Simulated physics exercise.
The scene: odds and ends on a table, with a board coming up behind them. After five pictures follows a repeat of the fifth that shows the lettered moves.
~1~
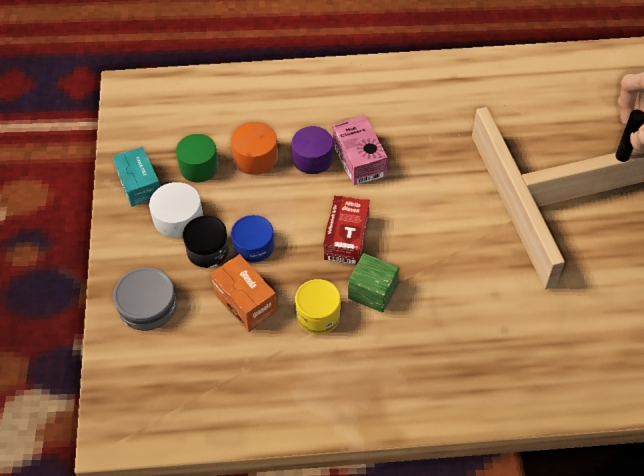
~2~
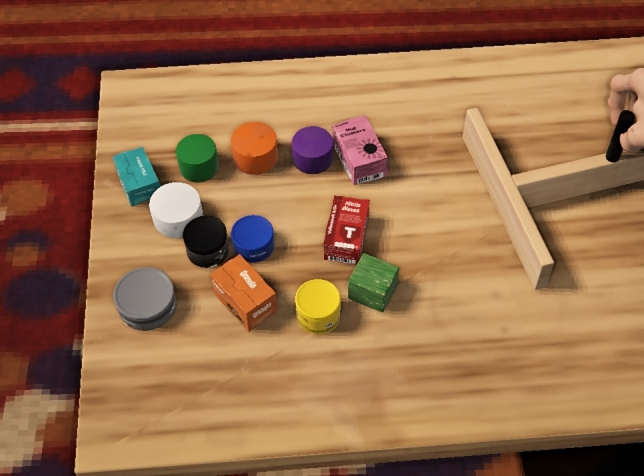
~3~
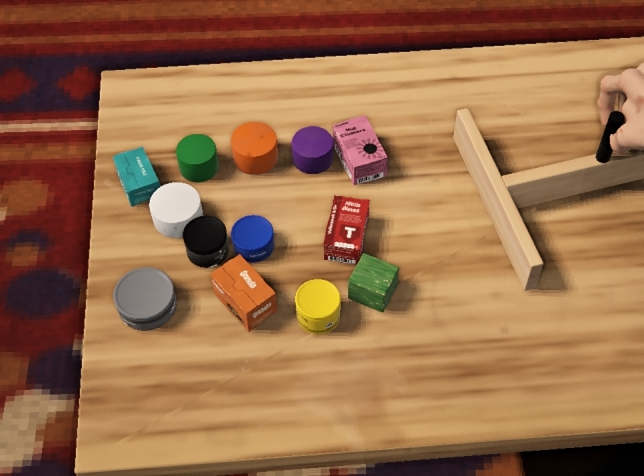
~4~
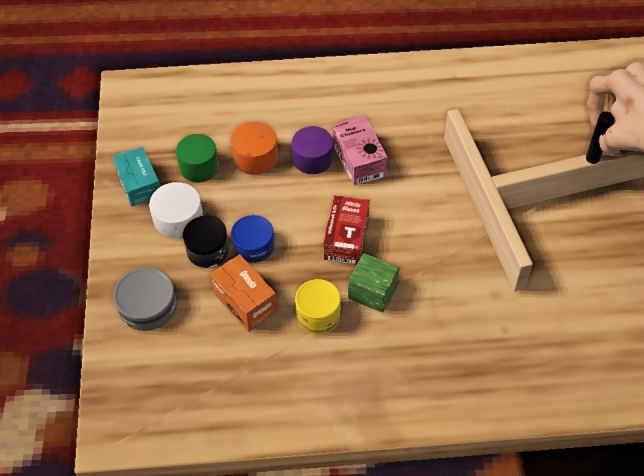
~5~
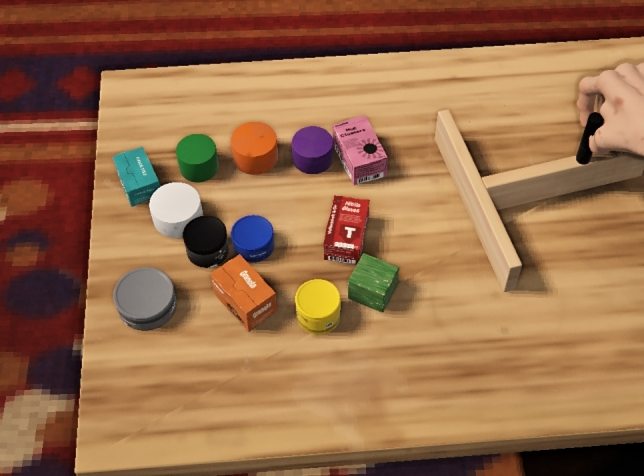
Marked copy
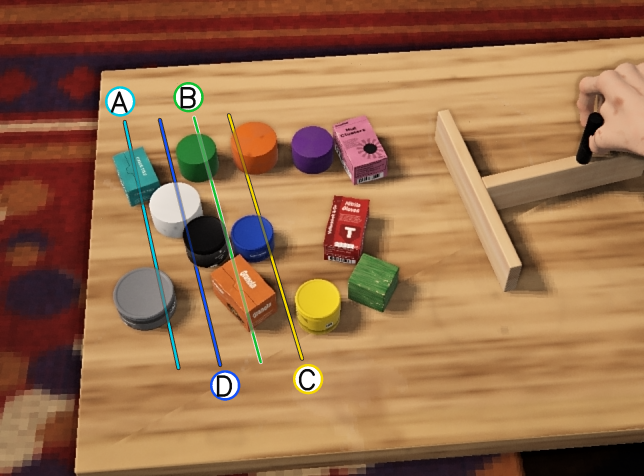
The video shows colourful round containers and small boxes sitting still on a wooden table while a hand at the right, gripping a black handle, slides a T-shaped wooden board slowly a short way left across the tabletop.
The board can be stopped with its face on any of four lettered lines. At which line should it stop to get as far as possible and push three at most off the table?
At D, and not beyond.
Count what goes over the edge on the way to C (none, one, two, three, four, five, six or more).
By then, none.
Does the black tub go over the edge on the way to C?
By then, no.
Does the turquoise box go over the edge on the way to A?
By then, yes.
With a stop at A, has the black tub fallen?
Yes.
On the marked copy, A at (149, 234); B at (224, 229); C at (262, 226); D at (187, 232).
Taking D. A third of the way, board (374, 191); orange tin (242, 149); purple tin (285, 155).
Two thirds of the way, board (269, 198); turquoise box (132, 178); green pot (144, 136).
When it is over, board (188, 204); turquoise box (93, 177); black tub (89, 274); none fallen.
As for the rest, A drops five; B is within the limit but short; C is within the limit but short.
